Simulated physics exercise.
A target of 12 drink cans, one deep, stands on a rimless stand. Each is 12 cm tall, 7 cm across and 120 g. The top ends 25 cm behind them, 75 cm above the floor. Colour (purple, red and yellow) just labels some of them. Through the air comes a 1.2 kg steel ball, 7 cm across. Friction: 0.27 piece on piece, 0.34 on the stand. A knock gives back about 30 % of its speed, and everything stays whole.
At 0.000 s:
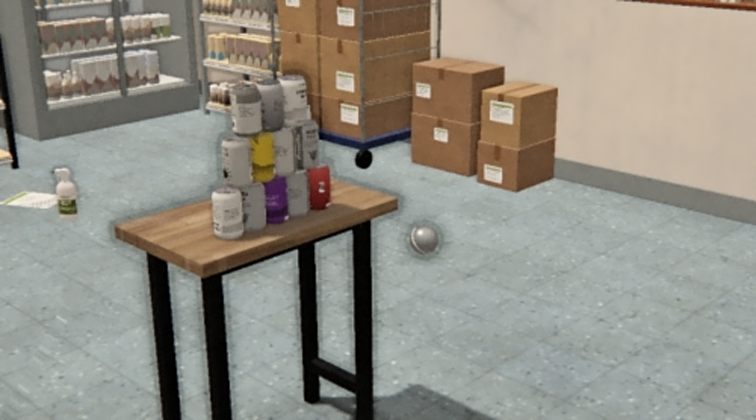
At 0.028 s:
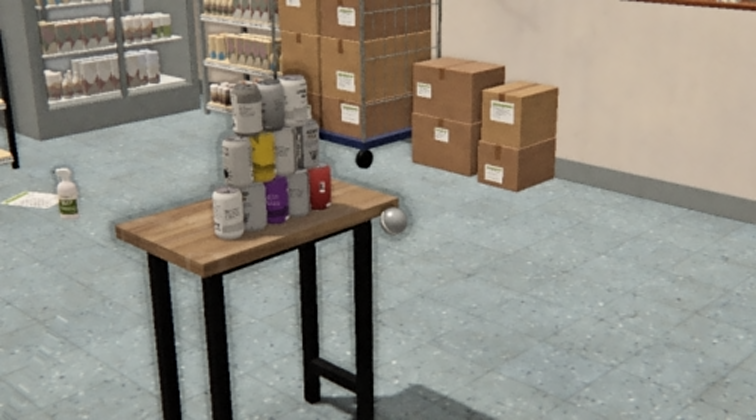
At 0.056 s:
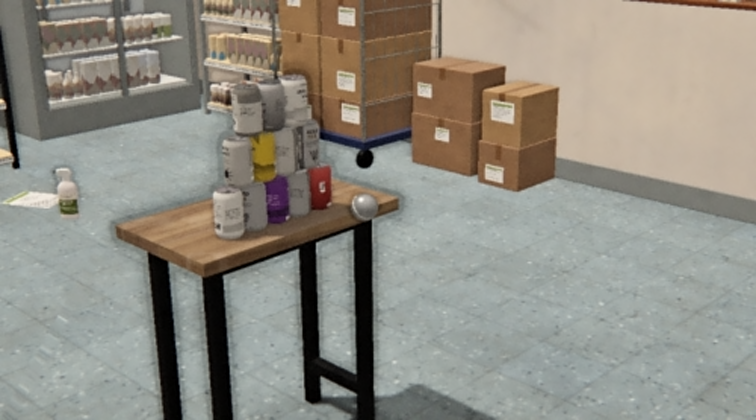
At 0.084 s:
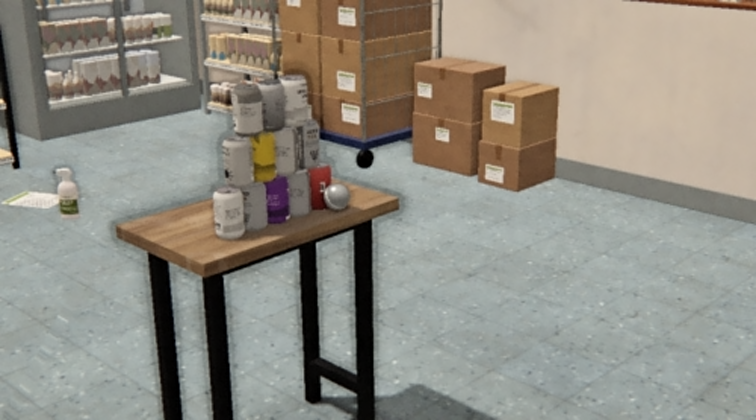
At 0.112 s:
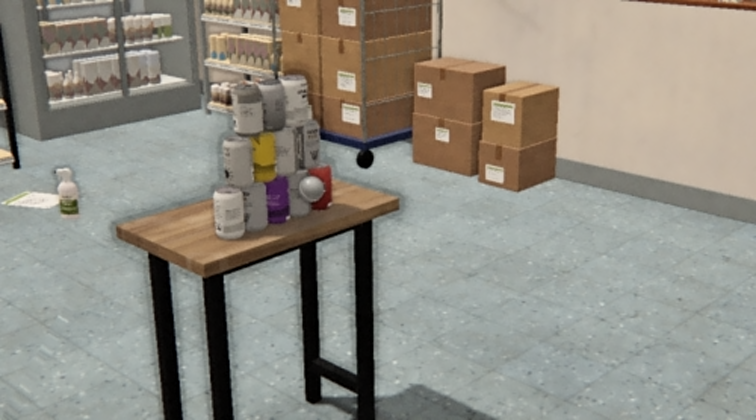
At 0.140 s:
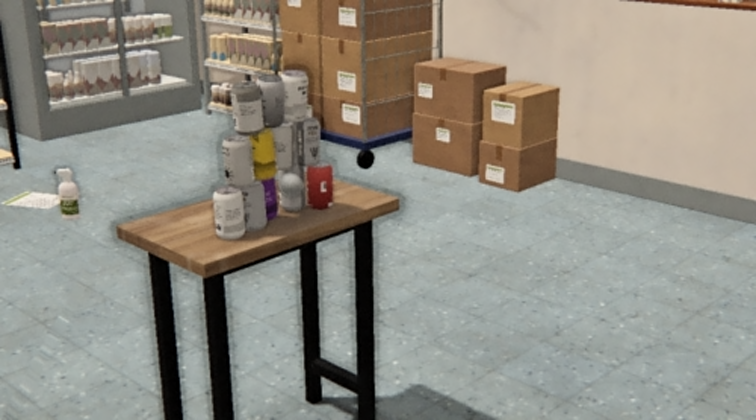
A shiny steel ball flies leftward through the air toward a small wooden table with black legs, where white and grey cans are stacked with a yellow, a purple and a red one. The fixed, slightly raised view shows a storeroom with stocked shelves, cardboard boxes and a speckled blue-grey floor. The ball passes in front of the red can and knocks into the stack, shifting and slightly tilting several cans.
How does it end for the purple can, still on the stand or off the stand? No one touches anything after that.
It falls off.
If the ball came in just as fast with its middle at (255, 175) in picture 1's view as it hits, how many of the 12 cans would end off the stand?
Then 2.
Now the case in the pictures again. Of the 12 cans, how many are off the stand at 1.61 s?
4 by then.
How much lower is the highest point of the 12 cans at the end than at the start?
Roughly 0 cm.
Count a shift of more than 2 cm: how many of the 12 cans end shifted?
It is 10.
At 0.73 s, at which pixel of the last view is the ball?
Around (92, 305).
Around 0.33 s, ball still moving; none of the 12 cans off the stand, 12 disturbed; purple can tipped 43°; yellow can tipped 24°, 8 cm lower.
Around 0.73 s, ball still moving; 3 of the 12 cans off the stand; purple can tipped 66°, 68 cm lower; yellow can on its side.
Around 1.61 s, ball still moving; 4 of the 12 cans off the stand; purple can on its side; yellow can tipped 65°, 30 cm lower.
Finally (2.0 s), ball rolling away; 4 of the 12 cans off the stand; purple can on its side; yellow can on its side; red can displaced 6 cm. Seen by the last camera, middles, yellow can near (195, 369).
